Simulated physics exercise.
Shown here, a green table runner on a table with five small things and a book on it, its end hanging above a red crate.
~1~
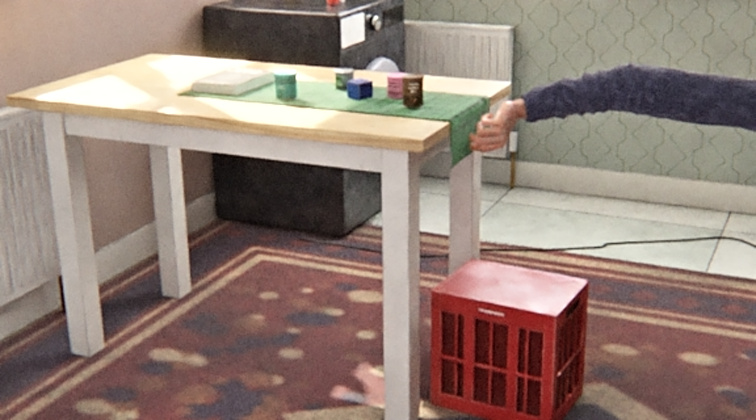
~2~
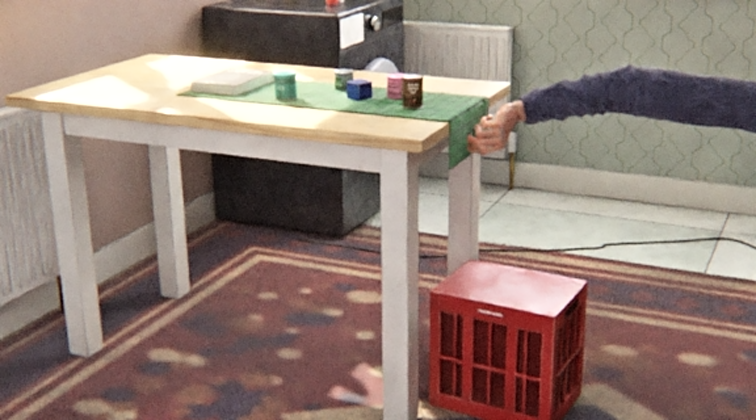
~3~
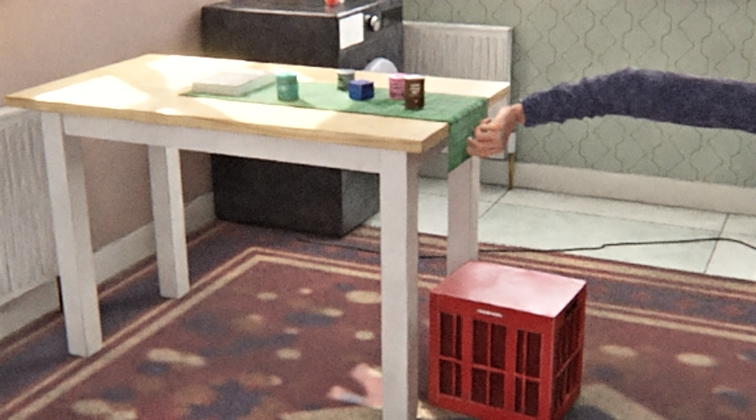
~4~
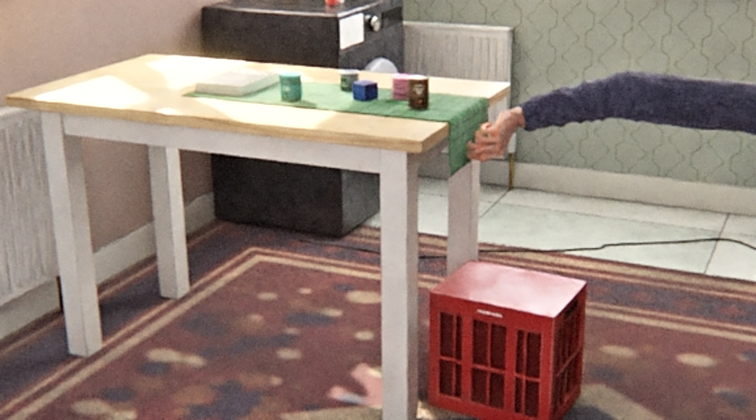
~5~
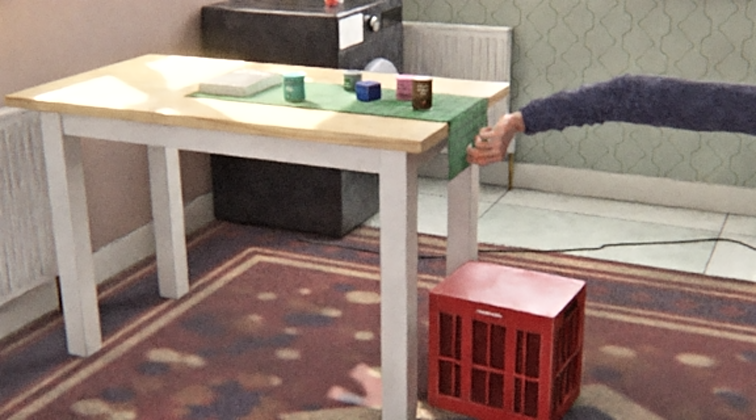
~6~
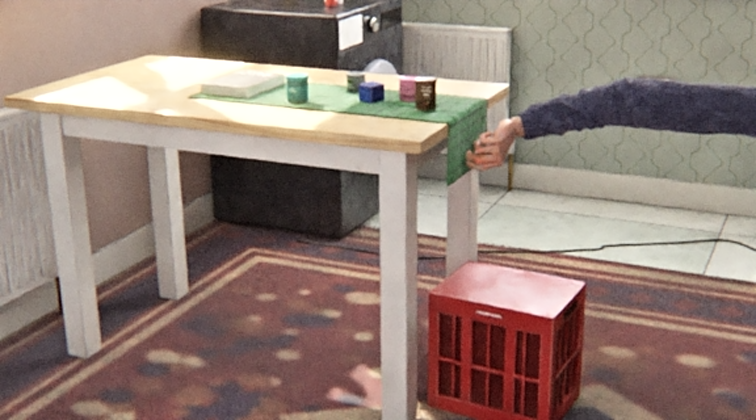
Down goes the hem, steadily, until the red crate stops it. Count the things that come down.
The count of fallen things is three.
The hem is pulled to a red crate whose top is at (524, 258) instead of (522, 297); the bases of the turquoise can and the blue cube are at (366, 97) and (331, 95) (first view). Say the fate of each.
The turquoise can remains up; the blue cube stays on.
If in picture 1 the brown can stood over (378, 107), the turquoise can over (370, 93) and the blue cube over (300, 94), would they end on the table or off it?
The brown can goes over, the turquoise can is carried off, the blue cube holds on.
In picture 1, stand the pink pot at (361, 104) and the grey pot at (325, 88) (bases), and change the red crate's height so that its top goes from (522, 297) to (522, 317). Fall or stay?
The pink pot tumbles off; the grey pot does not fall.
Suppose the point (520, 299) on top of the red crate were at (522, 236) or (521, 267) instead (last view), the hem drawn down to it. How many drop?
The count: 1 and 2.
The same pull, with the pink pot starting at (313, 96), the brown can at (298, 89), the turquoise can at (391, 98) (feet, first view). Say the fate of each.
The pink pot remains up; the brown can stays on; the turquoise can goes over.
Early on, hem near (469, 212); brown can gone.
Midway, hem near (470, 265); brown can and pink pot gone.
Near the end, hem on the crate; brown can, pink pot and blue cube gone.
Finally, hem on the crate; brown can, pink pot and blue cube gone. It carries off three.
